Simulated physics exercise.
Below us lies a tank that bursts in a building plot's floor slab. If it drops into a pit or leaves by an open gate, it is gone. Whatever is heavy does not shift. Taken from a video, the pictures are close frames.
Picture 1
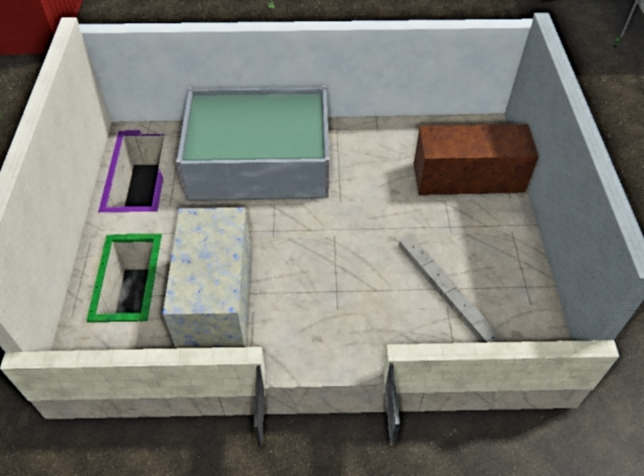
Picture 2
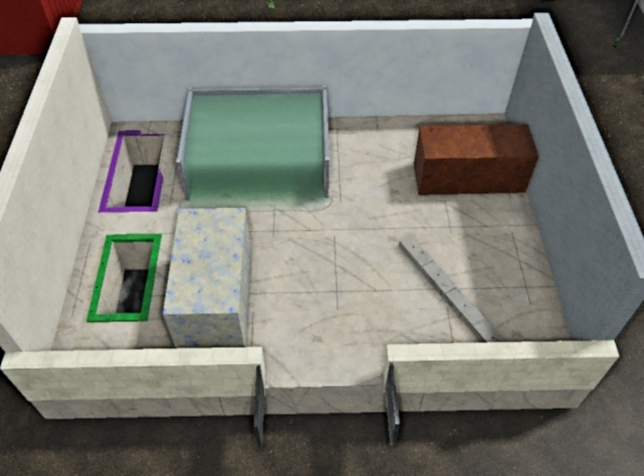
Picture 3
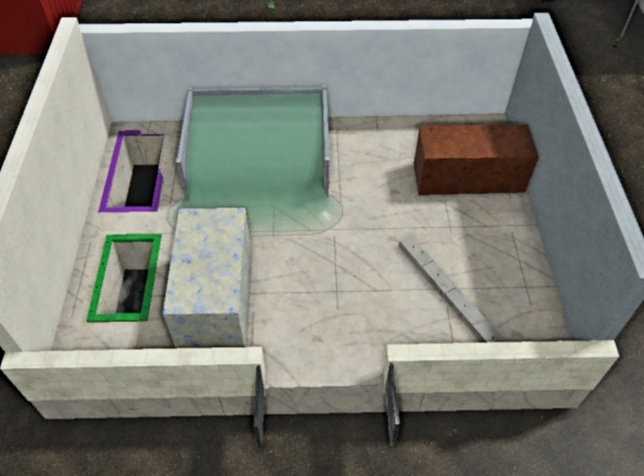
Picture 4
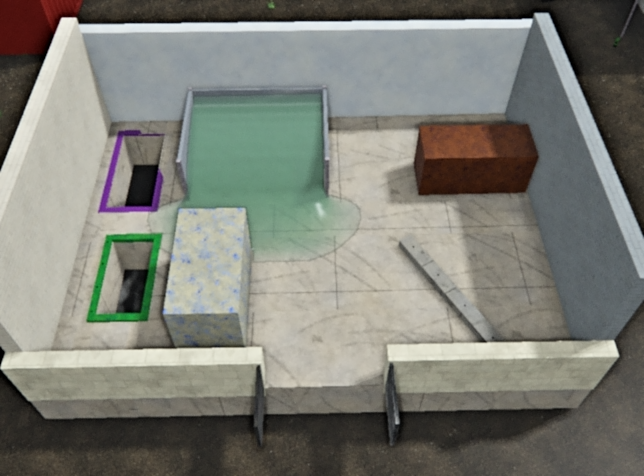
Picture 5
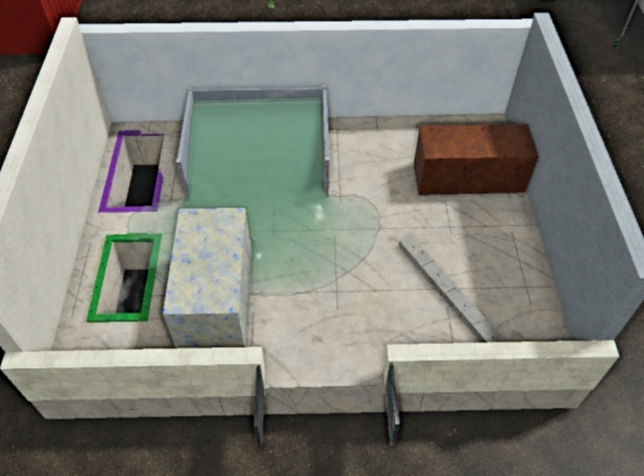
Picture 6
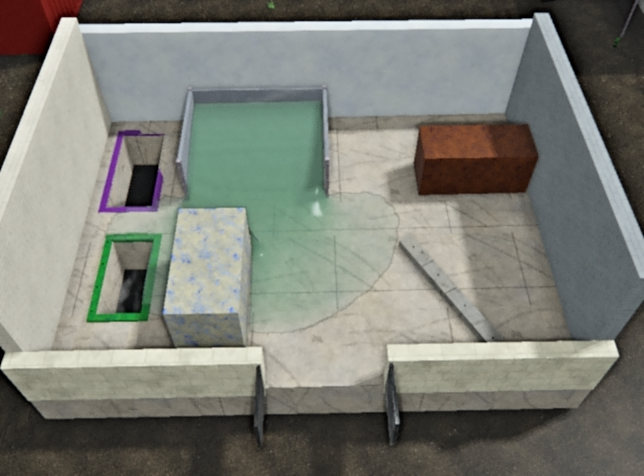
Walled building plot from above, with green water pouring from a burst tank and spreading across the pale floor past a speckled block.
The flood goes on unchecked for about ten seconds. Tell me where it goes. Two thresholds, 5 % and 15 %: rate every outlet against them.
Rating by outlet: Gate - above both, green pit - above both, purple pit - between the two.
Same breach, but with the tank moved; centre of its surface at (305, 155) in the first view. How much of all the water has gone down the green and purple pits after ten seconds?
After ten seconds: Green pit 4 percent, purple pit 10 percent.
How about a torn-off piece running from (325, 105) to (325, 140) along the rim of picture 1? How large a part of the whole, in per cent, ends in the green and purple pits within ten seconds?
For green it's about 0 per cent, and for purple about 4 per cent.
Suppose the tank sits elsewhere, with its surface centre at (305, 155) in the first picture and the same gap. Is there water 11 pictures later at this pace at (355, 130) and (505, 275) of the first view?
First spot spared, second spot spared.
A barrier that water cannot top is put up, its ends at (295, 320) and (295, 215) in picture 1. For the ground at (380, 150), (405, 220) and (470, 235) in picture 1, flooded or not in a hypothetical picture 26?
Untouched, swamped, swamped.
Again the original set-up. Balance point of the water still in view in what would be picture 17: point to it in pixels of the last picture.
My pick is pixel (267, 233).
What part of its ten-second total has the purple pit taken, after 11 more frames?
I get 0 per cent.
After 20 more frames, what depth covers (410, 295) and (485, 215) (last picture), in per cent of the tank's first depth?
Respectively about 10 and 0 per cent.
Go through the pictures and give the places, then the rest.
In the first frame, still water in the tank at (256, 126).
In the second frame, water pours out at (256, 186) and has run to a hidden place.
In the third frame, water pours out at (256, 187) and has run to (173, 221).
In the fourth frame, the front is at (157, 235), out from the gap at (257, 188).
In the fifth frame, water pours out at (257, 189) and has run to (164, 278).
In the sixth frame, the front is at (152, 307), out from the gap at (257, 189).
A moment on, water covers 40 % of the floor; the gate 3 %, the green pit 5 %, the purple pit 0 %.
Next, water covers 50 % of the floor; the gate 12 %, the green pit 12 %, the purple pit 0 %.
Then, water covers 65 % of the floor; the gate 19 %, the green pit 16 %, the purple pit 2 %.
Later, water covers 75 % of the floor; the gate 26 %, the green pit 20 %, the purple pit 5 %.
In the end, water covers 80 % of the floor; the gate 31 %, the green pit 23 %, the purple pit 7 %.
